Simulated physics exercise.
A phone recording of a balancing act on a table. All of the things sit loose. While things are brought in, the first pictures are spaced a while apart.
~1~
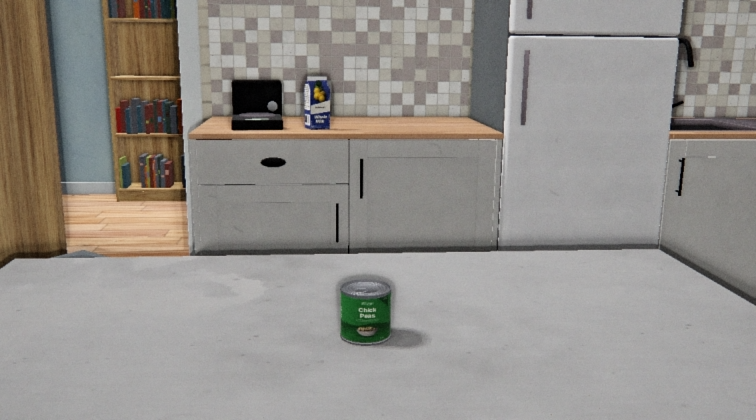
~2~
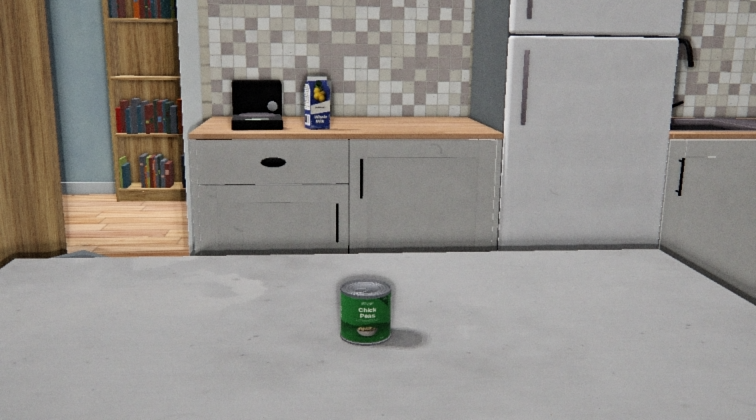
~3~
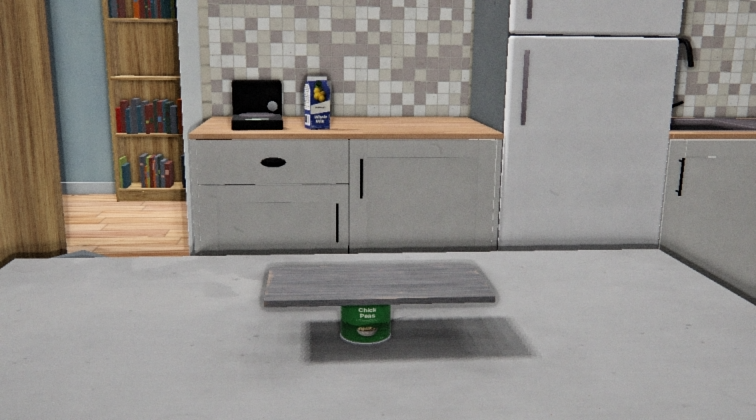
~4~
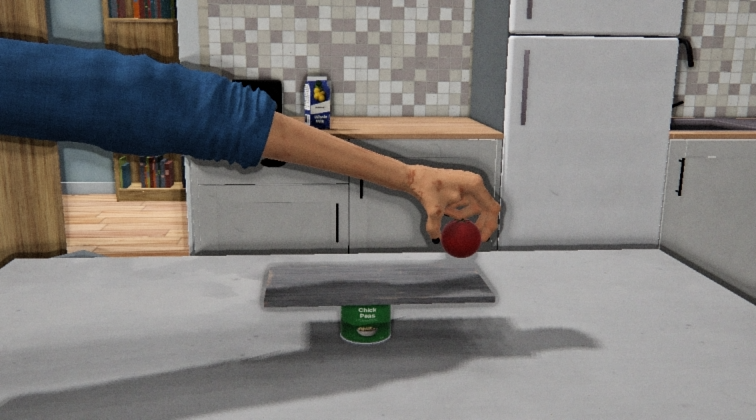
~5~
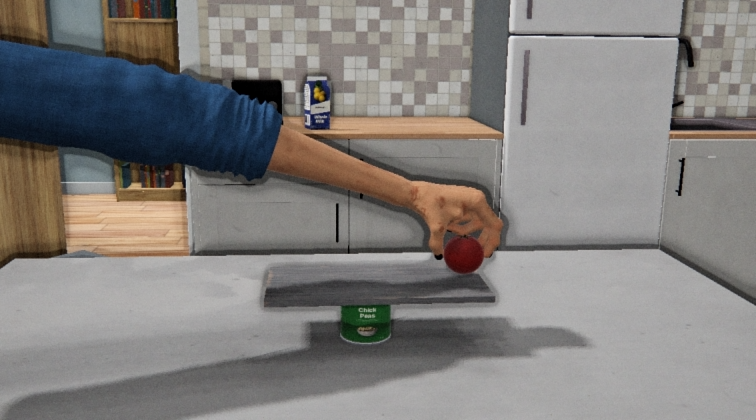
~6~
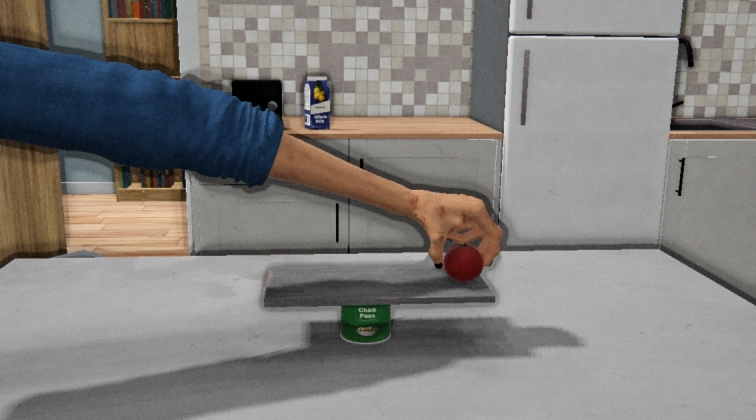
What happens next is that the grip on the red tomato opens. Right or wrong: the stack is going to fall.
Right, it falls.
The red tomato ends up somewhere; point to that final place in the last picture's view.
The object finishes somewhere near (521, 318).
Then, 0.50 s after the last picture, red tomato now fallen; grey board tipped 33° from how it was.
Then, 0.70 s after the last picture, grey board tipped 26° from how it was.
At rest, fallen, red tomato; moved from the start, grey board; green tin in place. Seen from the same camera at the end, red tomato near (521, 319). The stack gives way.
